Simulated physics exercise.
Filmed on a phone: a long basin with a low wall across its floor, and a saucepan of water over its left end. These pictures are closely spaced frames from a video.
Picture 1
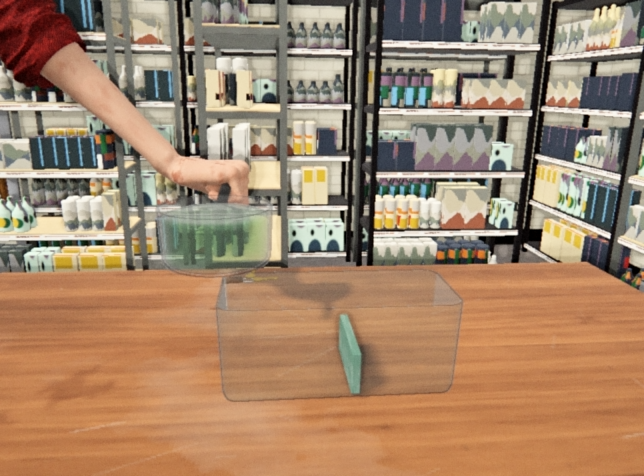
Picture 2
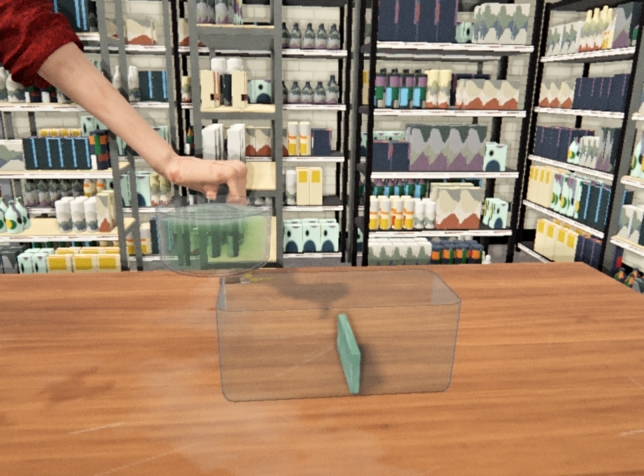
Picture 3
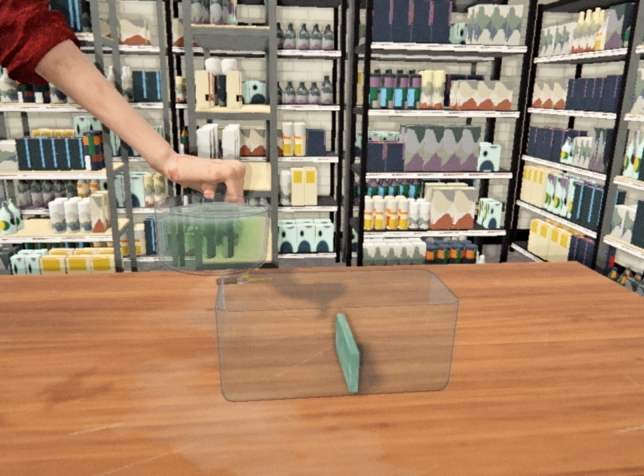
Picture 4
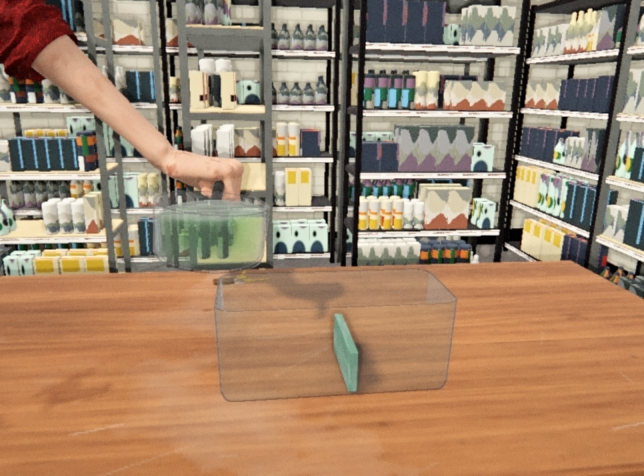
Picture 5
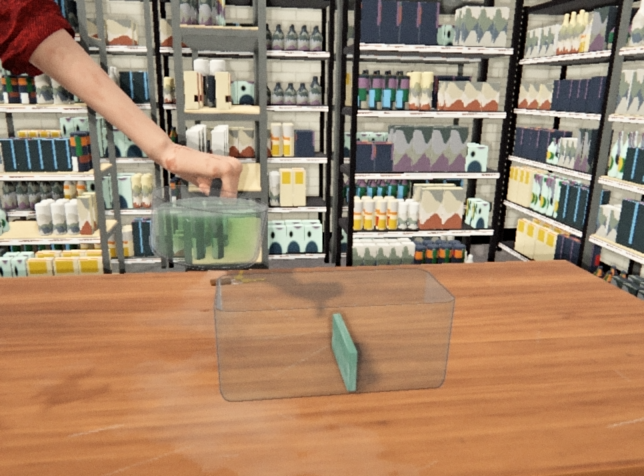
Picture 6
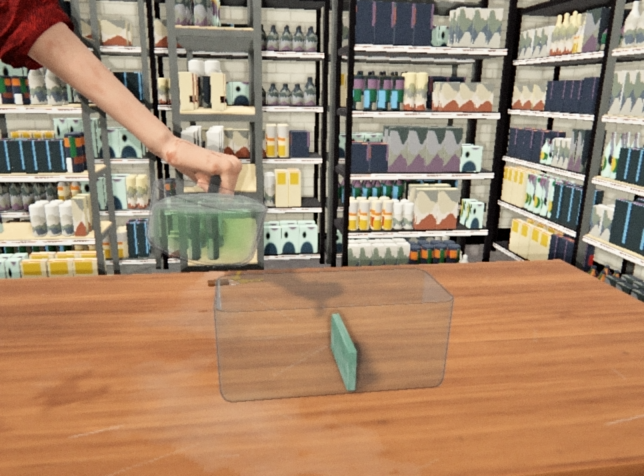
A hand holds a clear saucepan of greenish water above the left end of a transparent long basin with a low green wall across its floor, tilting the pan slightly while the basin stays on the wooden table.
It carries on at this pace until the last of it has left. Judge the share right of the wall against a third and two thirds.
At least a third, at most two thirds.
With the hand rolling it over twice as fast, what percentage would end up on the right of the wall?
It comes to near 50 per cent.
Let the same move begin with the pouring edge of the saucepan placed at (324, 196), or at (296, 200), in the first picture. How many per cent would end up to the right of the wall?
95 % and 90 %.
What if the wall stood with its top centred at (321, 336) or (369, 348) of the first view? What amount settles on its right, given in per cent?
The first position gives around 95 percent, the second around 20 percent.
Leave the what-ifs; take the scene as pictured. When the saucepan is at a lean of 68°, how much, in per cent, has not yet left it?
About 45 % remains.
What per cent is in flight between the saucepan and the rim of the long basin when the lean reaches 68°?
Something like 30 per cent of it.
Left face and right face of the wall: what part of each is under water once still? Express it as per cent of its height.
Levels: Left around 40 per cent, right around 50 per cent.
A moment on, the saucepan is tipped part way and 47 per cent is still to pour, 19 is left of the wall and 2 right of it.
Next, the saucepan is tipped right over and 6 per cent is still to pour, 36 is left of the wall and 48 right of it.
Then the saucepan is tipped right over and 0 per cent is still to pour, 49 is left of the wall and 50 right of it.
Later the saucepan is tipped right over and 0 per cent is still to pour, 49 is left of the wall and 50 right of it.
At rest 49 per cent lies left of the wall, 50 right of it and 1 outside.
